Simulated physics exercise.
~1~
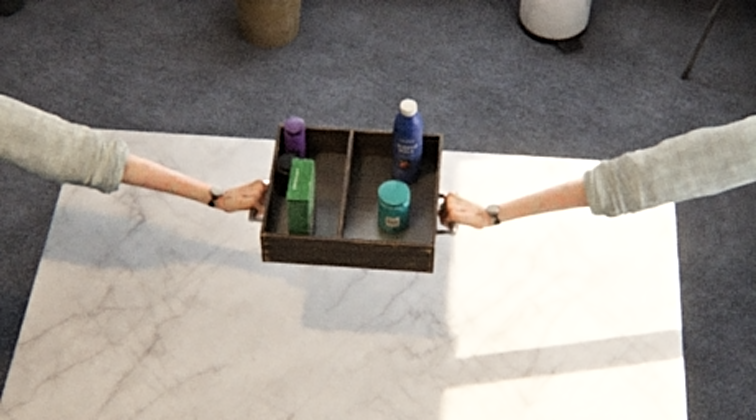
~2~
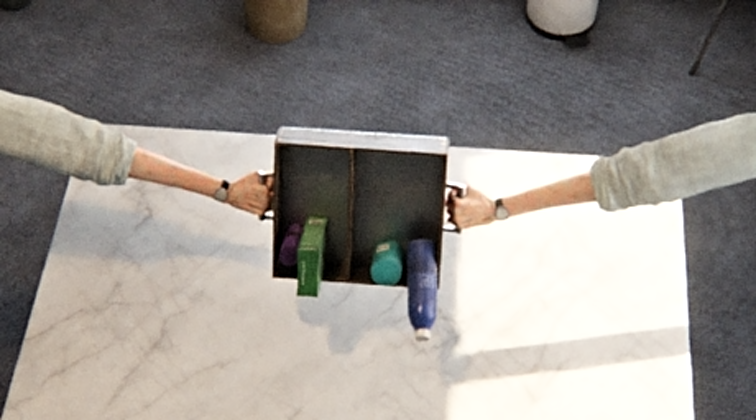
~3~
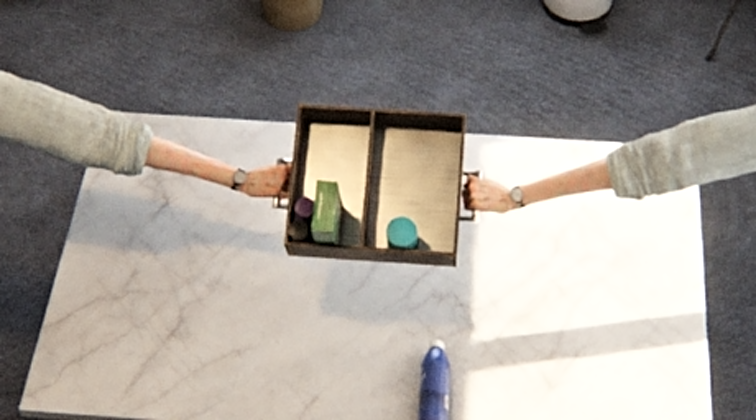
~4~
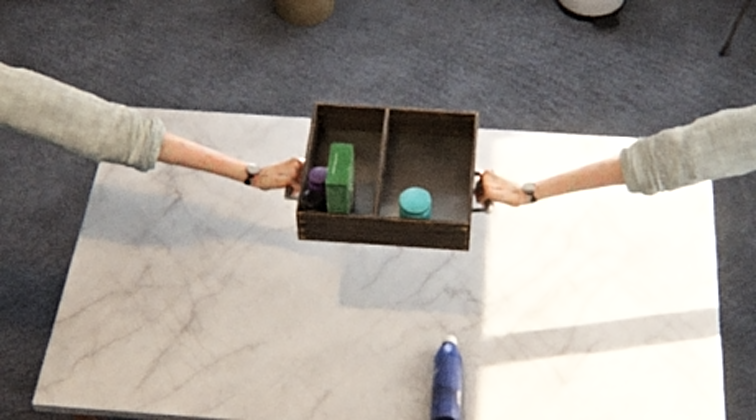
The clip opens with two hands holding a divided dark crate over a marble table, with a blue bottle, a turquoise jar, a green packet and small purple and black shakers standing inside. The hands tip the crate steeply toward the near side, and everything slides down and topples against the near wall, the blue bottle jutting over it. The bottle then drops out onto the table as the crate begins tilting back. The remaining items lean, then stand upright again as the hands level it. At the end, they sit near the front wall while the bottle lies on the marble.
